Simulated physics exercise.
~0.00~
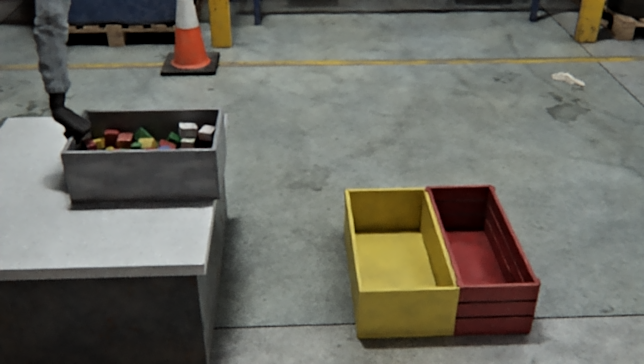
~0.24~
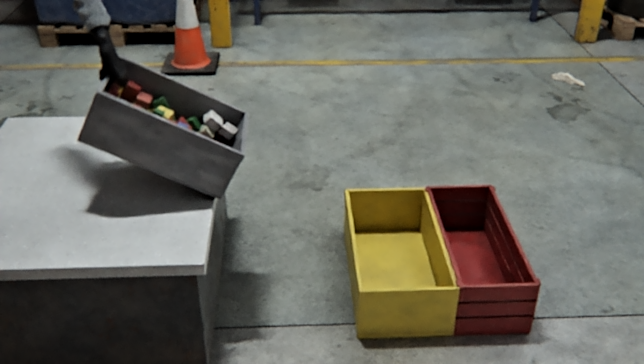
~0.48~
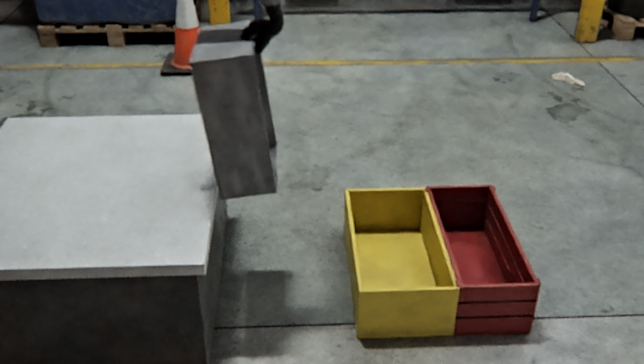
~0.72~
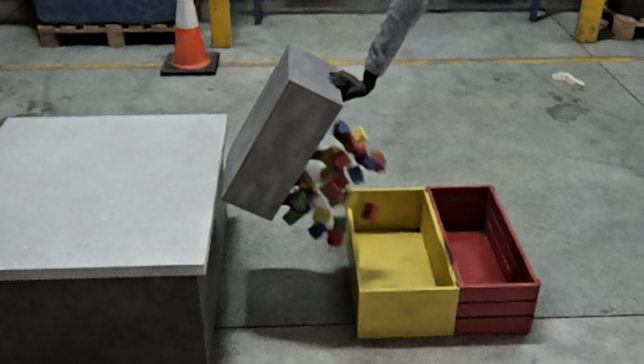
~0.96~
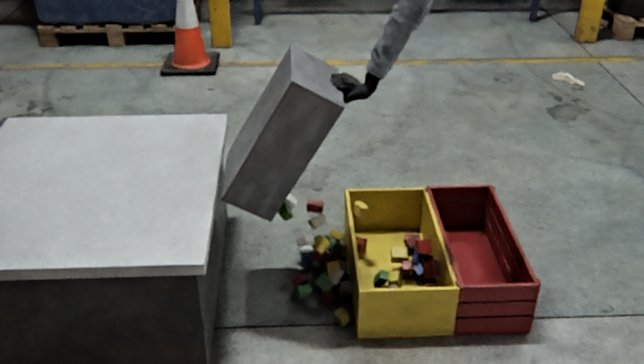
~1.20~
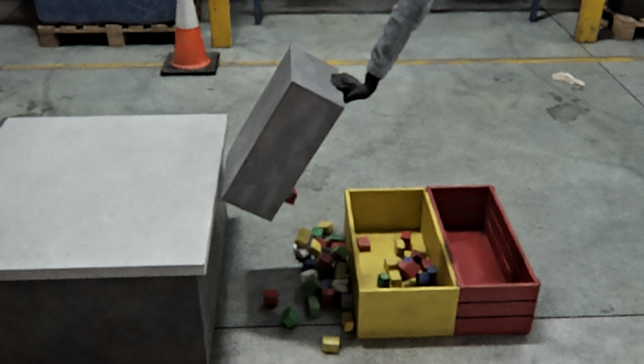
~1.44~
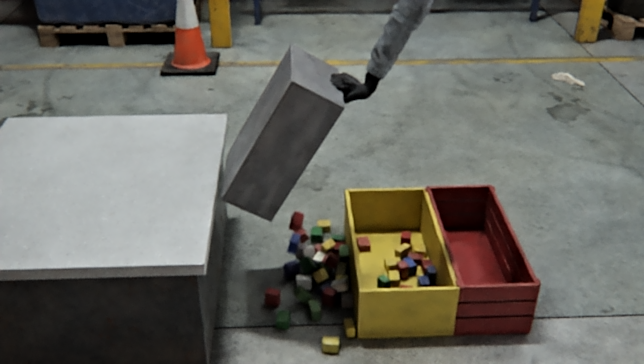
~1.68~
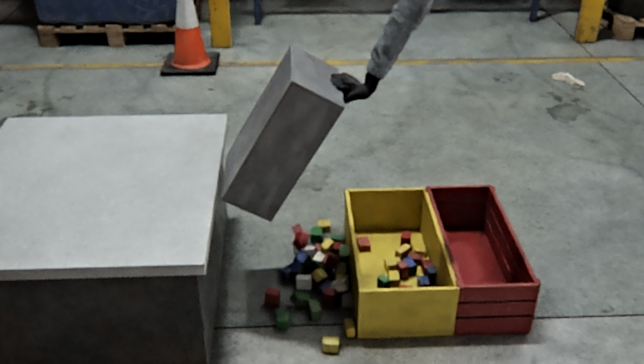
At the start, a gloved hand holds the end of a grey crate full of colourful toy bricks on a bench, with an empty yellow tub and red tub standing on the floor to the right. The hand lifts that end and tips the crate rightward over the bench's edge. Once it is steeply tilted, the bricks tumble out in a cluster. Some drop into the yellow tub, while many others fall short and pile up against its left side. The crate hangs still, with more bricks on the floor than in the yellow tub and the red tub empty.
